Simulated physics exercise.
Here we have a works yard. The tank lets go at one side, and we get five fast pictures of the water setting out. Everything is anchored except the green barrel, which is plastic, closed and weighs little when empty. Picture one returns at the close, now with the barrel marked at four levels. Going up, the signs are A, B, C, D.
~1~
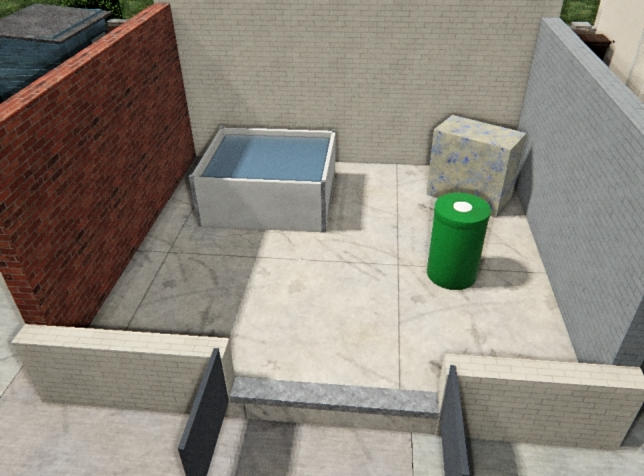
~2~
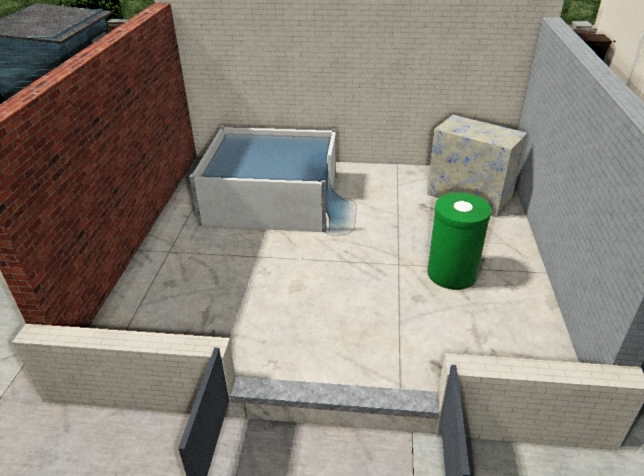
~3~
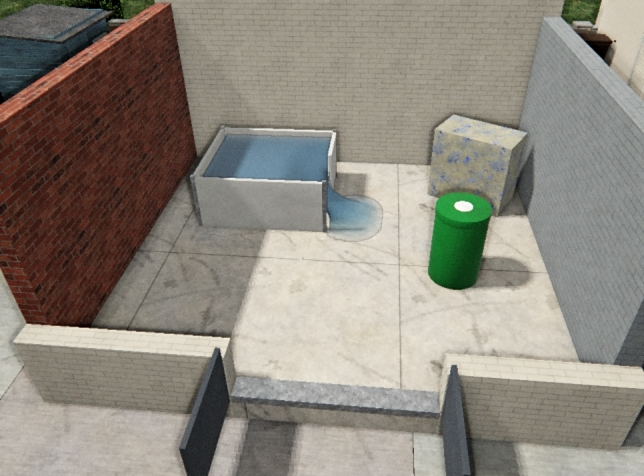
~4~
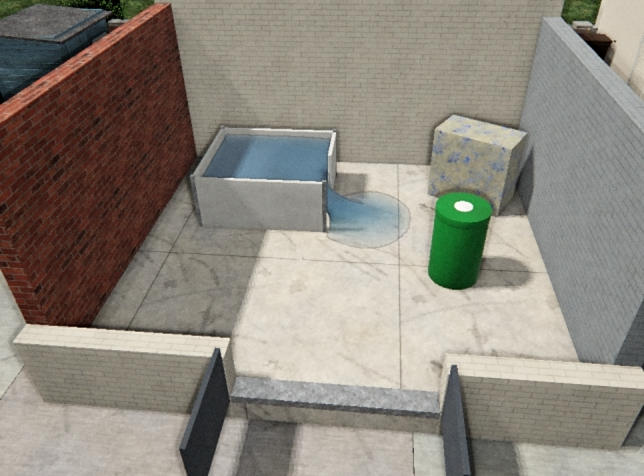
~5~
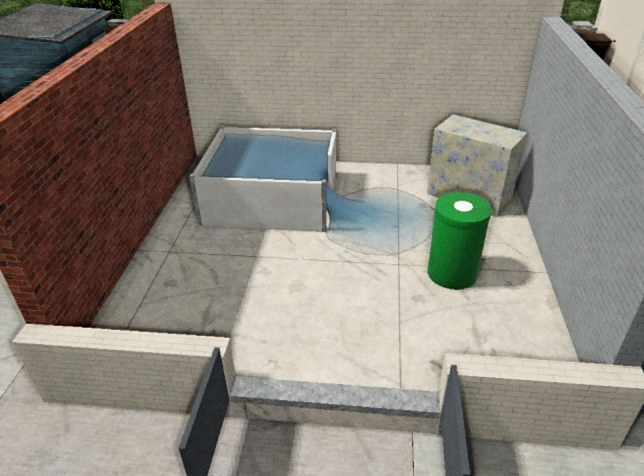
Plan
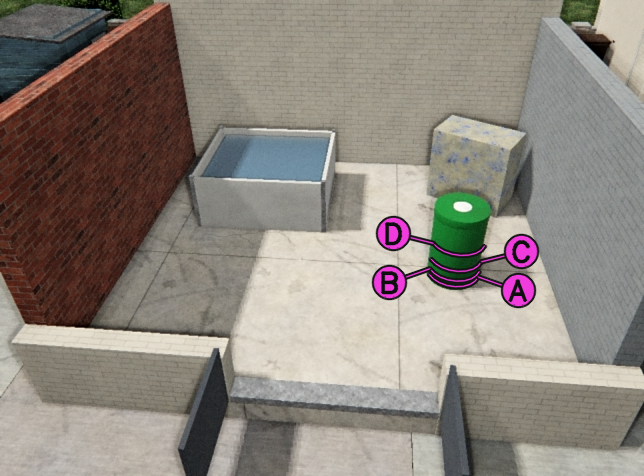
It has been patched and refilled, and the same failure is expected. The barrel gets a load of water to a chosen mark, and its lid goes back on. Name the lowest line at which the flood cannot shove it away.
Take C.
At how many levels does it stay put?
Two of the four.
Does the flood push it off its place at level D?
No, that is safe.
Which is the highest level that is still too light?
That would be B.
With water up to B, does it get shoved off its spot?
Yes.
On the marked copy, A at (455, 286); B at (456, 281); C at (457, 271); D at (460, 255); from the bottom up A, B, C, D.
Choosing A, it is pushed about 4 times its own width away.
Choosing B, it is pushed about its own width away.
Choosing C, it does not move.
Choosing D, it does not move.
